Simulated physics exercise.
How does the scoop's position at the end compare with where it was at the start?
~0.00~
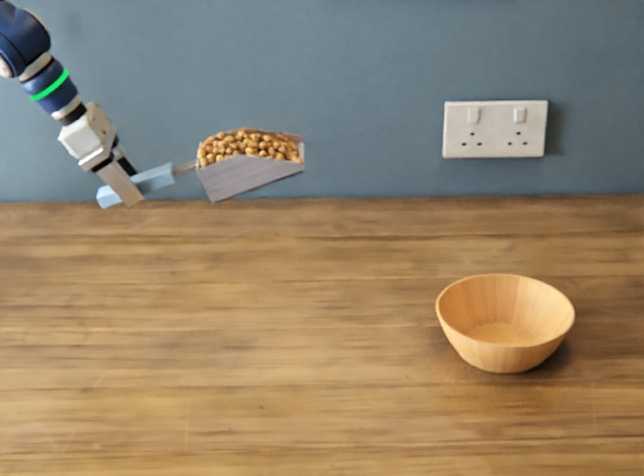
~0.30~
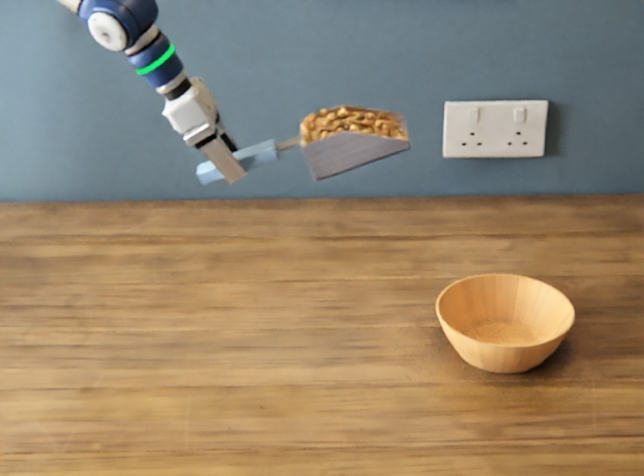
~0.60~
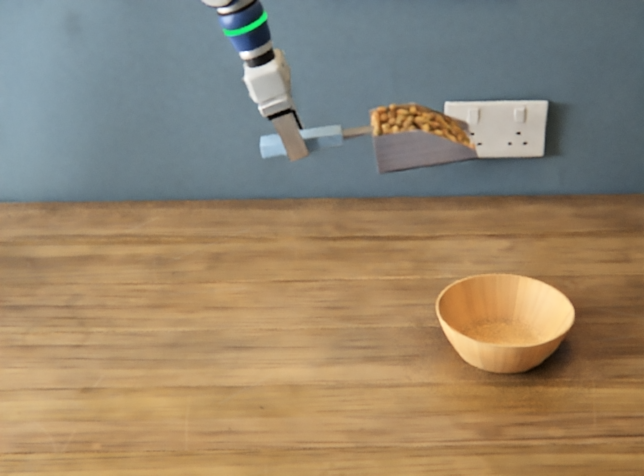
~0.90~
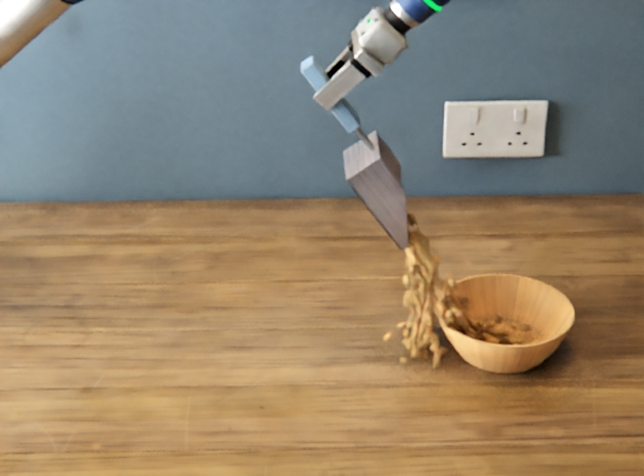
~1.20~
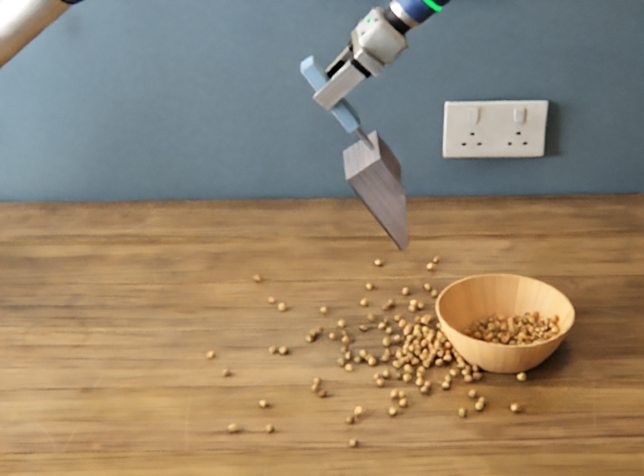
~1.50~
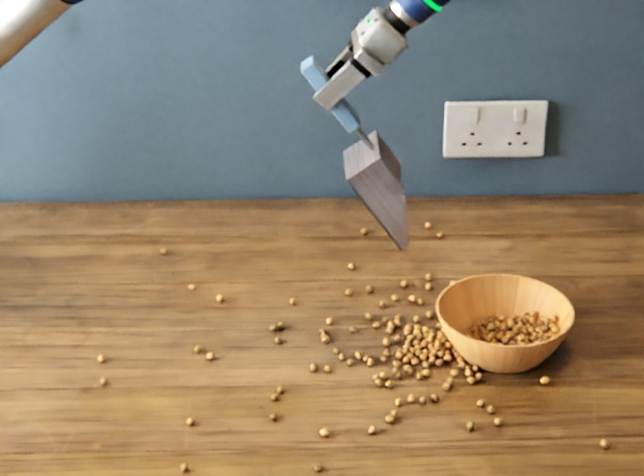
At the start the scoop is held up toward the left, far from the bowl. By the end it is farther right, near the middle of the view, just above and to the left of the bowl.
